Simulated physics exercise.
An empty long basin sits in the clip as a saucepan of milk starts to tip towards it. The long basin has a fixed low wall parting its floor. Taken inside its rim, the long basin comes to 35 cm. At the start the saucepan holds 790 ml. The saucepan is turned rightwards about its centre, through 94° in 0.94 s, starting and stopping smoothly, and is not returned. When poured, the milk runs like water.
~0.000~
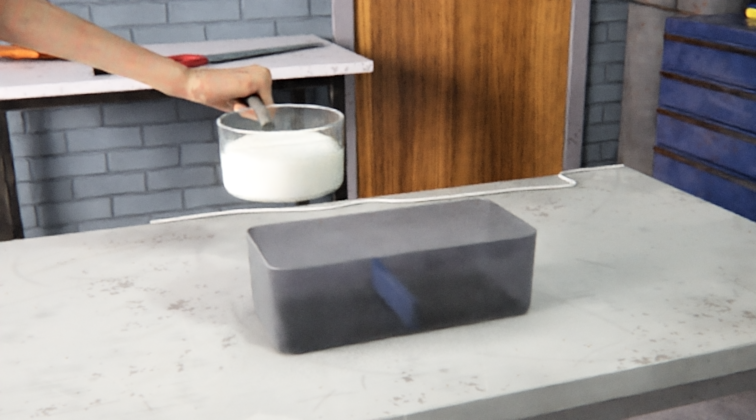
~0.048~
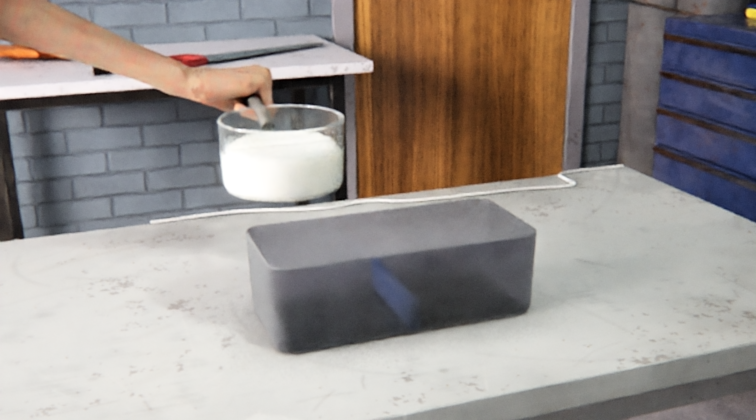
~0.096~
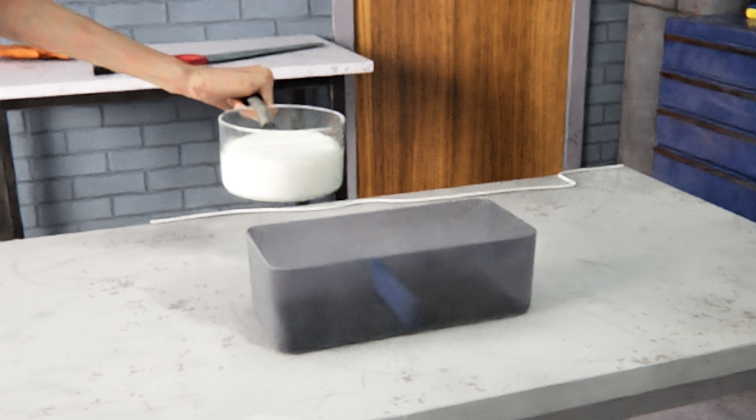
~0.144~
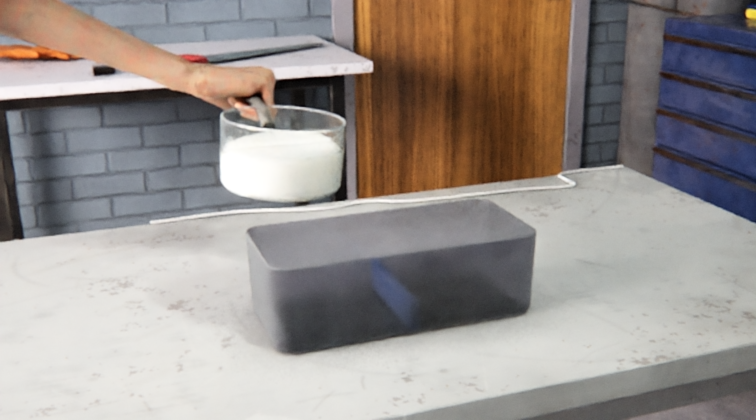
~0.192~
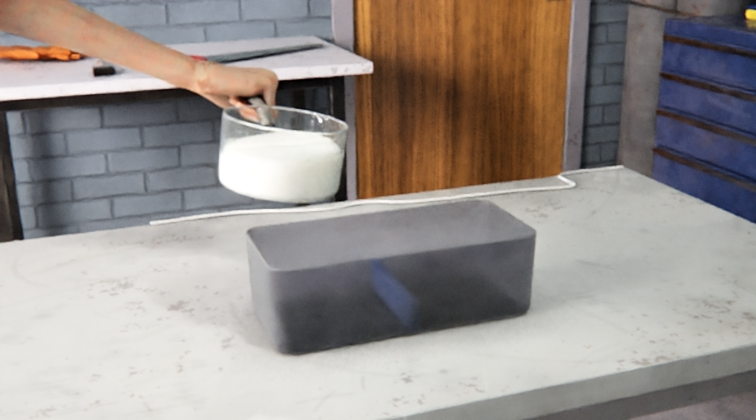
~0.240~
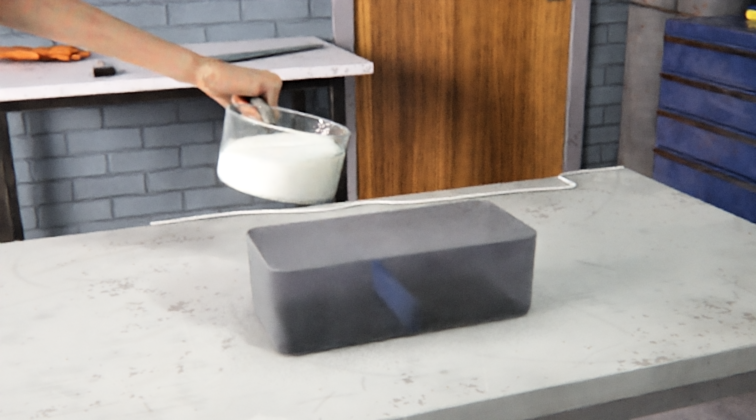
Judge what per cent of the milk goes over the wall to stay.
31 percent, roughly.
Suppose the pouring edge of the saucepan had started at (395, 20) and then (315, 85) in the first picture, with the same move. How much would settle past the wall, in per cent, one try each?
90 then 5 %.
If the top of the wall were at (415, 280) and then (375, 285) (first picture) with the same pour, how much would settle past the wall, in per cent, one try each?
5 % and 65 %.
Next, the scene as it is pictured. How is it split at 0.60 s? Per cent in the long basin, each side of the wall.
Around 4 percent on the left and 0 on the right.
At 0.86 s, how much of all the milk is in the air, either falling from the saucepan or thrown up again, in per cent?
Around 12 per cent of the liquid is in flight.
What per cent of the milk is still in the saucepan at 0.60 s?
Some 72 per cent.
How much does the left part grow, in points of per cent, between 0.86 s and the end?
Close to 32% of the whole.
Then, 0.60 s in, the tilt is 67° and 73 per cent is still to pour, 4 is left of the wall and 0 right of it.
Then, 0.86 s in, the tilt is 92° and 23 per cent is still to pour, 35 is left of the wall and 30 right of it.
Then, 1.14 s in, the tilt is 94° and 6 per cent is still to pour, 60 is left of the wall and 30 right of it.
Then, 1.44 s in, the tilt is 94° and 1 per cent is still to pour, 67 is left of the wall and 31 right of it.
Finally, 68 per cent lies left of the wall, 31 right of it and 1 outside.
